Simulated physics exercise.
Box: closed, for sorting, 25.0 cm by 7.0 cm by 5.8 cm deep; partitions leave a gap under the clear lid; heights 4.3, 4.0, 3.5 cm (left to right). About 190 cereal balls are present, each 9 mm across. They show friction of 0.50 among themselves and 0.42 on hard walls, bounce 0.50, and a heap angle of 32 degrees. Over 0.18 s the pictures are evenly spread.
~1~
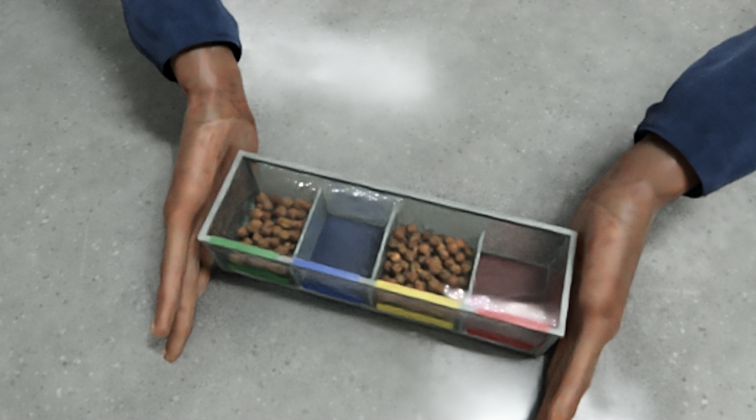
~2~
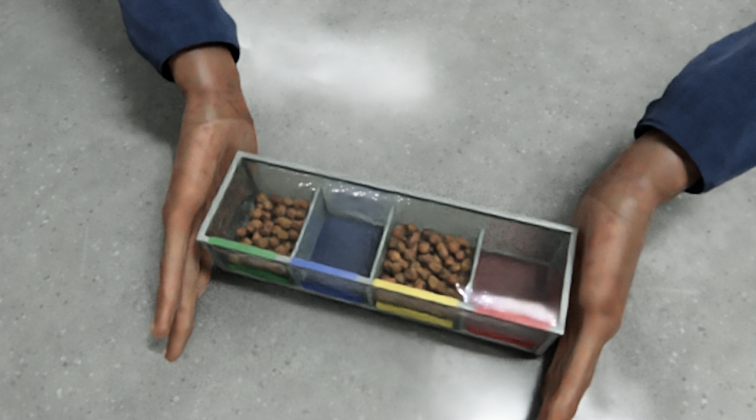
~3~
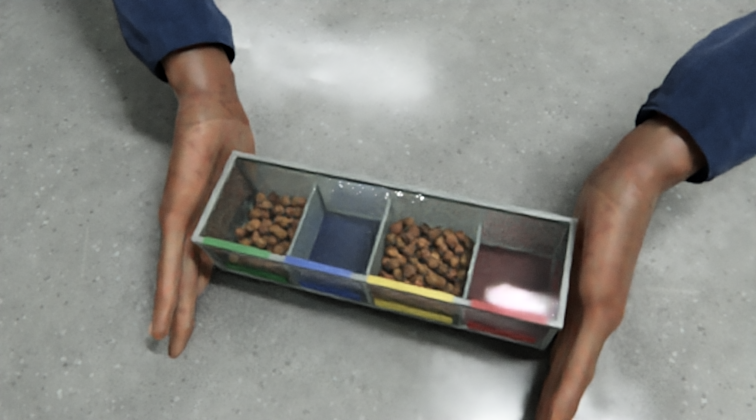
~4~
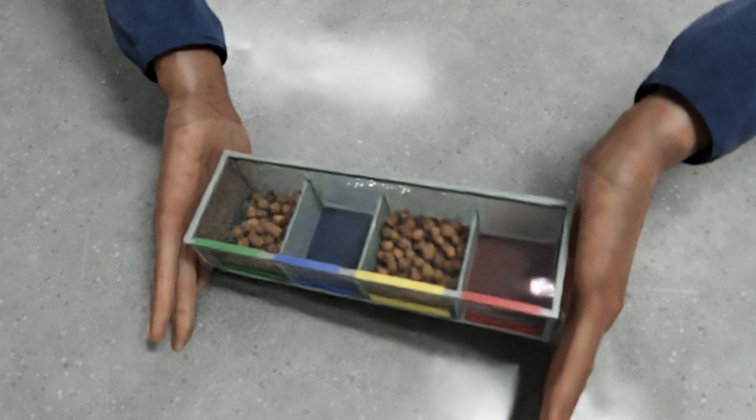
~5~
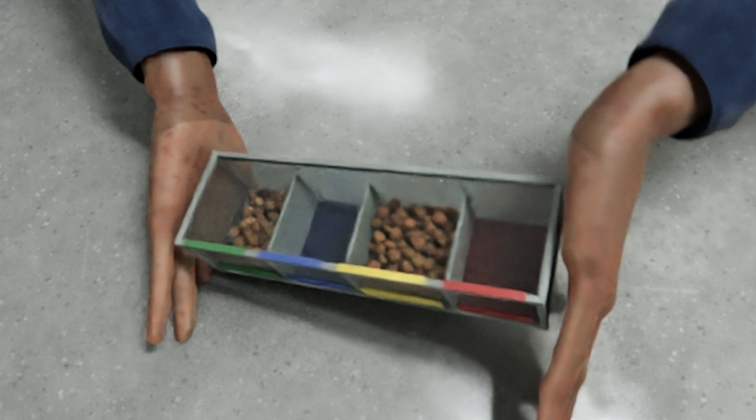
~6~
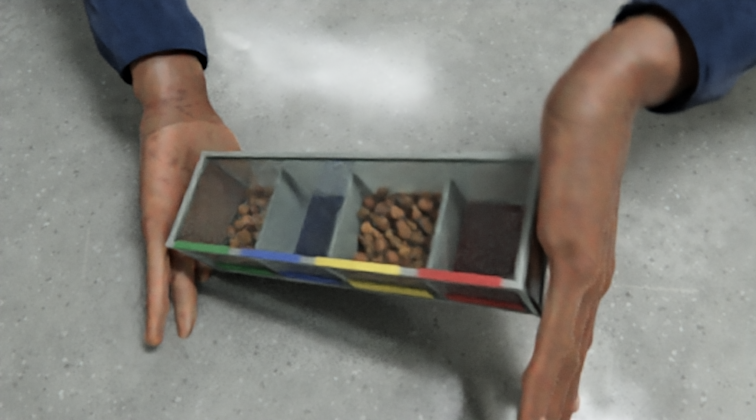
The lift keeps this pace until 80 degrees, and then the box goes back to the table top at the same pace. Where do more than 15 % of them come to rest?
Red: Misses the mark; blue: Misses the mark; green: Passes the mark; yellow: Passes the mark.
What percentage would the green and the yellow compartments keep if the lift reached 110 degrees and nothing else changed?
Green: 55, yellow: 40 (per cent).
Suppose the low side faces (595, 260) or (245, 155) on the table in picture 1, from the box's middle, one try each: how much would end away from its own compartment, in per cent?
I'd put it at about 30 per cent for the first tilt and about 10 per cent for the second.
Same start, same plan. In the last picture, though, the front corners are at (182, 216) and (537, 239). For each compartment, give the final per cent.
The compartments end with red 0 per cent, blue 5 per cent, green 45 per cent and yellow 55 per cent.
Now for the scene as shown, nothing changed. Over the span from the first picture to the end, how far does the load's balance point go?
I'd say close to 2.5 cm in total.
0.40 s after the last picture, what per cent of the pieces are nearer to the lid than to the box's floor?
Something like 40 percent of the pieces.
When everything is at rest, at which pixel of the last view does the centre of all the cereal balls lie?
Somewhere around (323, 256) in the final frame.
Then, 0.40 s after the last picture, tilt 78 degrees; blue 5 %, green 40 %, yellow 55 %.
Then, 0.67 s after the last picture, tilt 30 degrees; blue 10 %, green 45 %, yellow 45 %.
Then, 1.04 s after the last picture, tilt 0 degrees; blue 10 %, green 45 %, yellow 45 %.
In the end, red 0 %, blue 10 %, green 45 %, yellow 45 %.
